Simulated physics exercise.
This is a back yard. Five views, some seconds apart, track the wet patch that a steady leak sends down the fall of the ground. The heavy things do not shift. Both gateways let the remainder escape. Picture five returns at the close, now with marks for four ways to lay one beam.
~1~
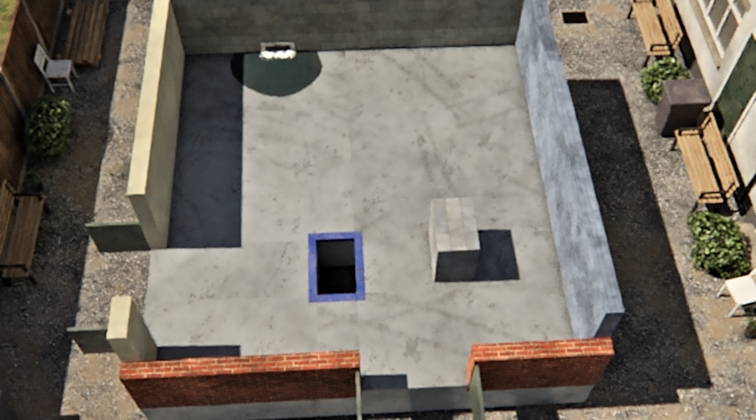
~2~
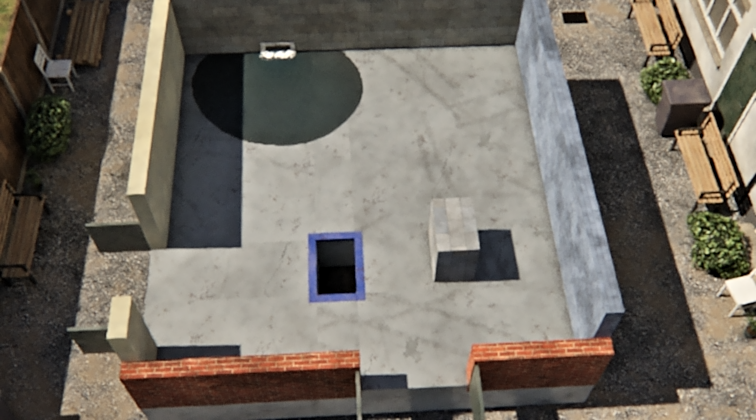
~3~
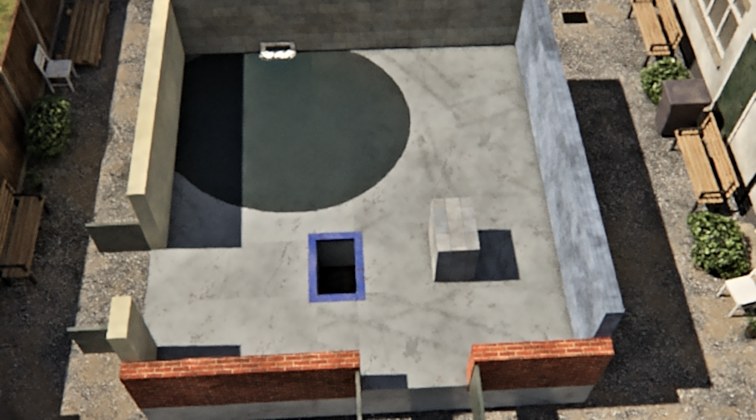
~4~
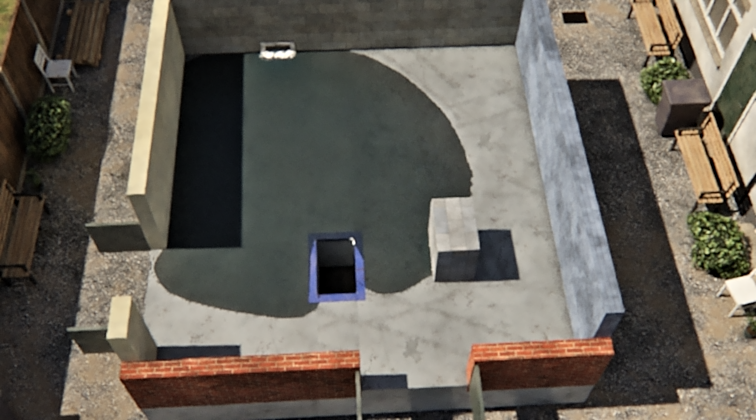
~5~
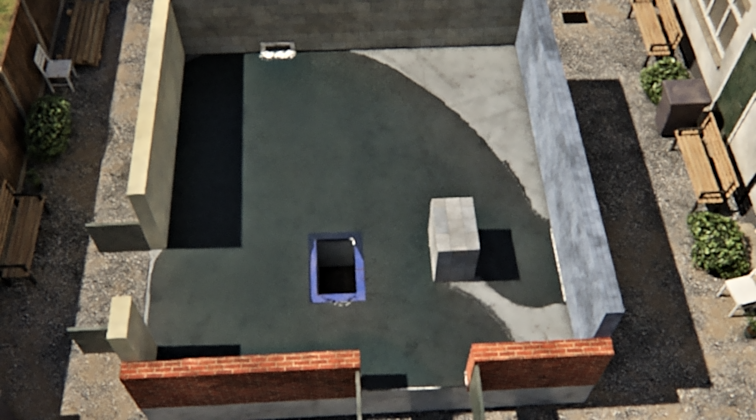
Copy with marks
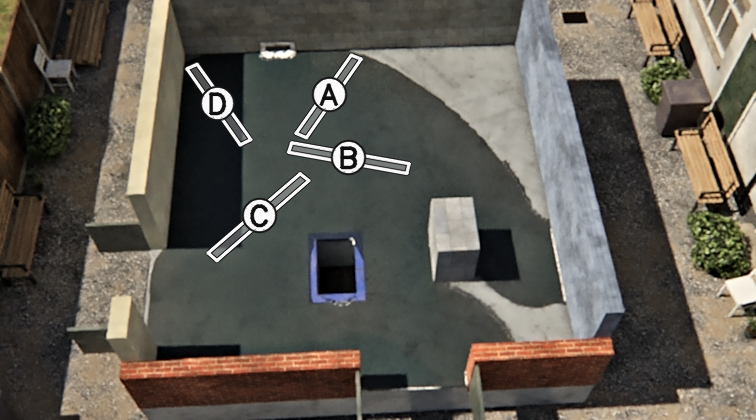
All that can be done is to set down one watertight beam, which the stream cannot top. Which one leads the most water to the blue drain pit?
D.
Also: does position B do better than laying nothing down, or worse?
Worse.
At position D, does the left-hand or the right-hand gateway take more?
The right one.
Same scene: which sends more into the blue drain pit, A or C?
That is position A.
In white, A from (301, 135) to (356, 57); B from (290, 147) to (408, 168); C from (212, 256) to (304, 177); D from (192, 66) to (245, 142).
Choosing A, about 15 % of the stream goes into the blue drain pit, about 84 % out by the gates.
Choosing B, about 13 % of the stream goes into the blue drain pit, about 87 % out by the gates.
Choosing C, about 10 % of the stream goes into the blue drain pit, about 89 % out by the gates.
Choosing D, about 30 % of the stream goes into the blue drain pit, about 70 % out by the gates.
